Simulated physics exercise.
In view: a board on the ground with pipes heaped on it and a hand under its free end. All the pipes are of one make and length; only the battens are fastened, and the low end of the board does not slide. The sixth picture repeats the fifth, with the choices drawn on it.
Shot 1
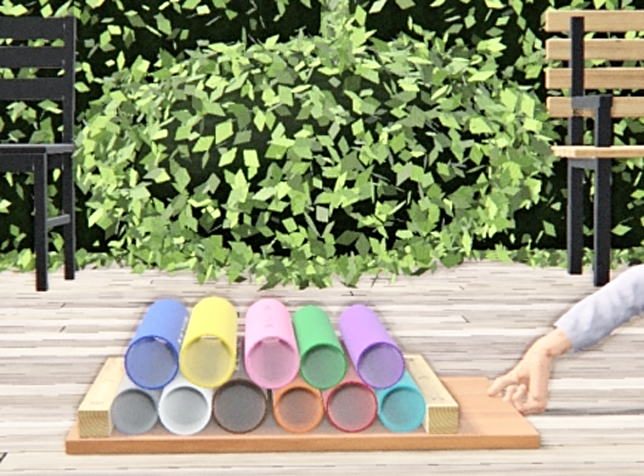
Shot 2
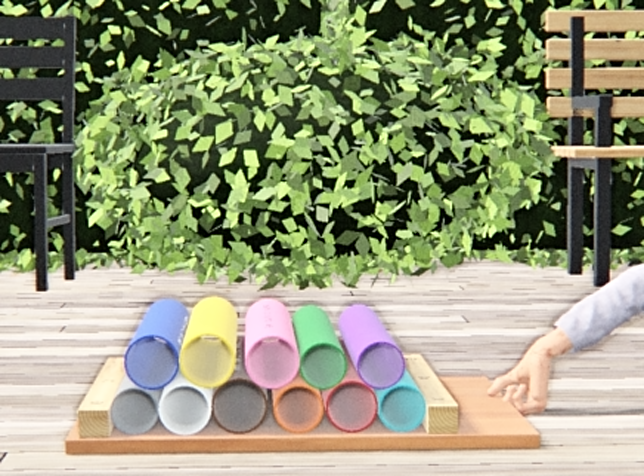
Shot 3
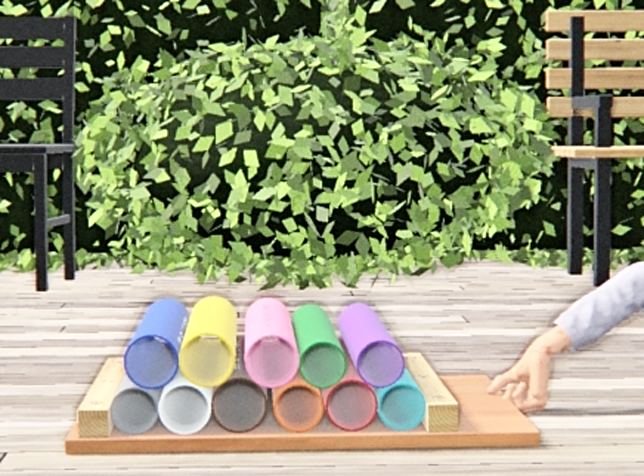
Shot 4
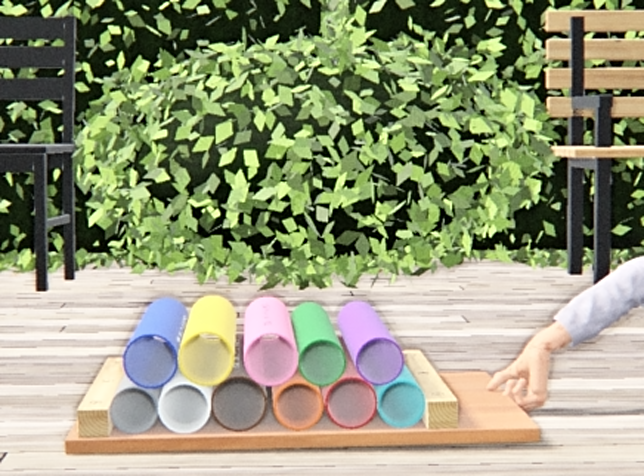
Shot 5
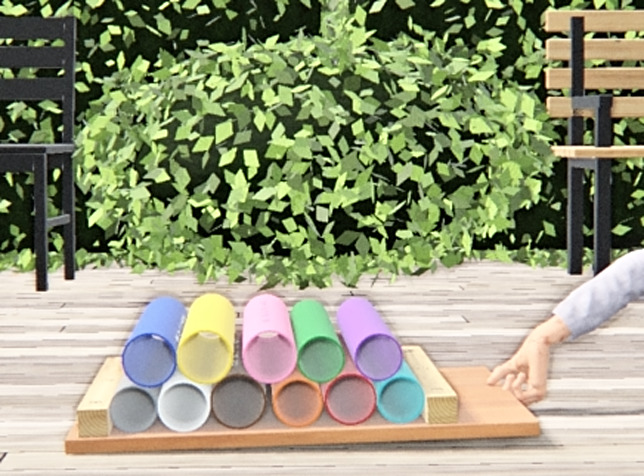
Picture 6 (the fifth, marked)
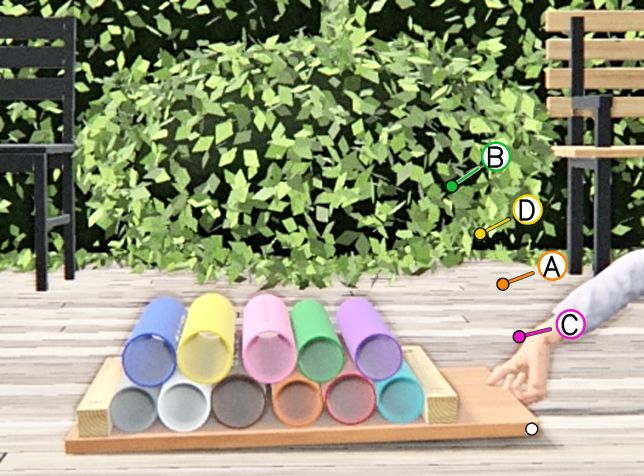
The footage shows colourful pipes stacked in two rows between wooden battens on a board, with a hand at its right end. The hand and board shift very slightly, while the pipes stay in essentially the same arrangement.
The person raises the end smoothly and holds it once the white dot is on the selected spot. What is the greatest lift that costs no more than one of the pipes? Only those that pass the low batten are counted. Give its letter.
The answer is mark A.
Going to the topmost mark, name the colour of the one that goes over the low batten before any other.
The blue one.
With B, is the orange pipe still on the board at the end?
Yes.
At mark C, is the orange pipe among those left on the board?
Yes, with C.
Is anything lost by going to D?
Yes, at D.
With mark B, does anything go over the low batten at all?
Yes, at B.
On the marked copy, A at (503, 284); B at (452, 186); C at (519, 337); D at (480, 234); the white dot at (532, 429).
Taking A. A third of the way, board at 14°.
Two thirds of the way, board at 20°.
When it is over, board at 20°, one over the low batten (blue).
As for the rest, B four over the low batten (green, yellow, blue, pink); C none over the low batten; D two over the low batten (yellow, blue).
